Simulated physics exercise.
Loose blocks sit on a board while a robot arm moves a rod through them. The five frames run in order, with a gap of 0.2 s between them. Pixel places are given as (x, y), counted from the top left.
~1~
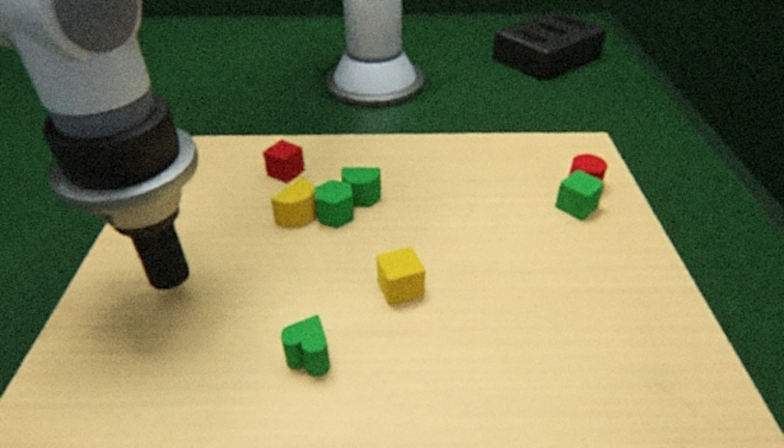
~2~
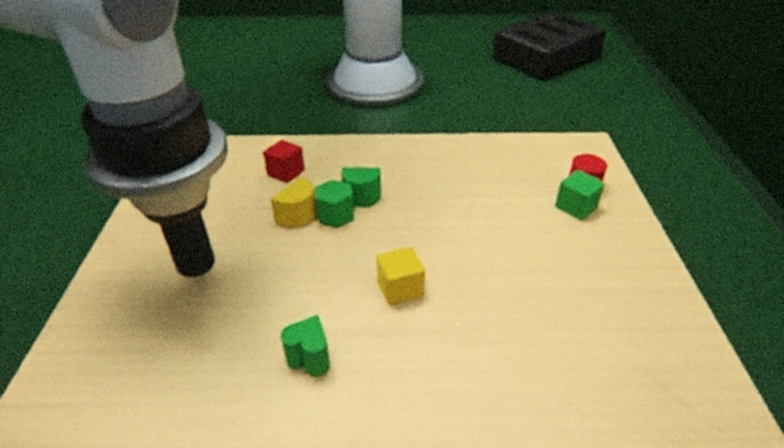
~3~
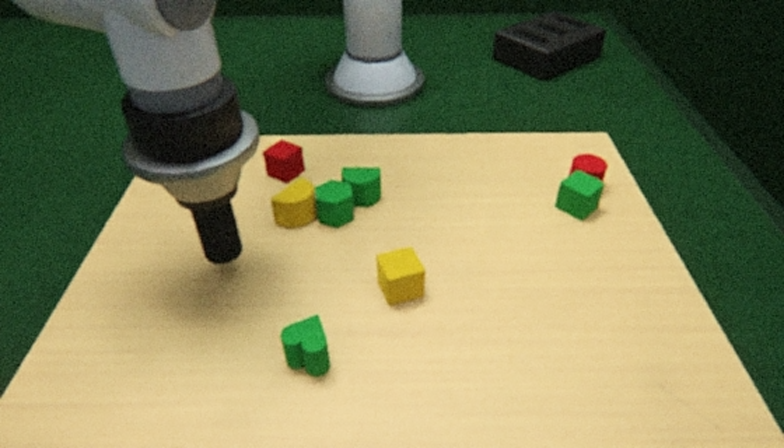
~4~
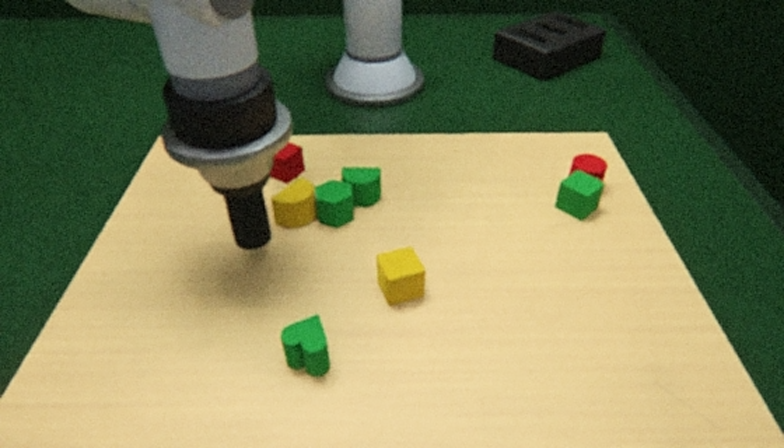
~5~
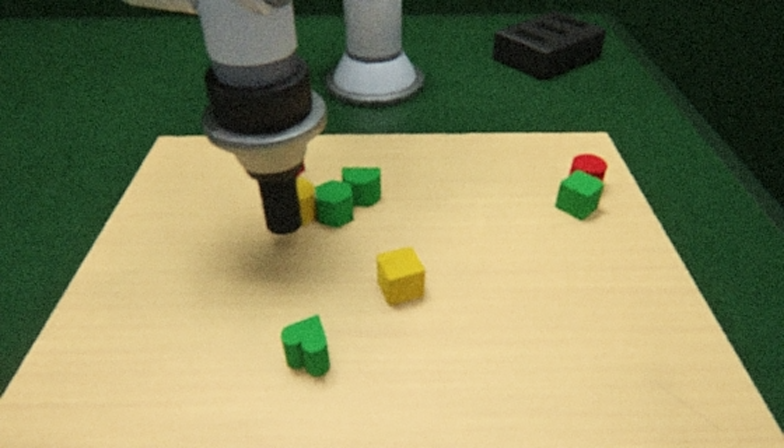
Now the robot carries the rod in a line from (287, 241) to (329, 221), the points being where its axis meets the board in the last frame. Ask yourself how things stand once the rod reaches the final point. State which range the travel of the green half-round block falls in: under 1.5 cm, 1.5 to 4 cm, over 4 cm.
Between 1.5 and 4 cm.
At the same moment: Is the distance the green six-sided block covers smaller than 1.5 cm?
No.
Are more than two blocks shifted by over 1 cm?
Yes, that is what happens.
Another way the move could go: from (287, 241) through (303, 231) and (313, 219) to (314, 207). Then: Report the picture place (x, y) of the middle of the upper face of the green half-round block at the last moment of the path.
Its top middle will sit at (379, 167).
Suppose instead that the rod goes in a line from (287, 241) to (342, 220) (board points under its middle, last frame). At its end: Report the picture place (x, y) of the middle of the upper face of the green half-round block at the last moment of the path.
I'd expect the centre of its top face to be at (382, 161).
What follows on the original path. Halfway along, rod at (307, 214); yellow half-round block at (301, 184), turned 20° anticlockwise; green six-sided block at (336, 189).
At the end, rod at (327, 204); yellow half-round block at (303, 181), turned 35° anticlockwise; green six-sided block at (357, 182), turned 15° clockwise; green half-round block at (378, 165), turned 15° anticlockwise.
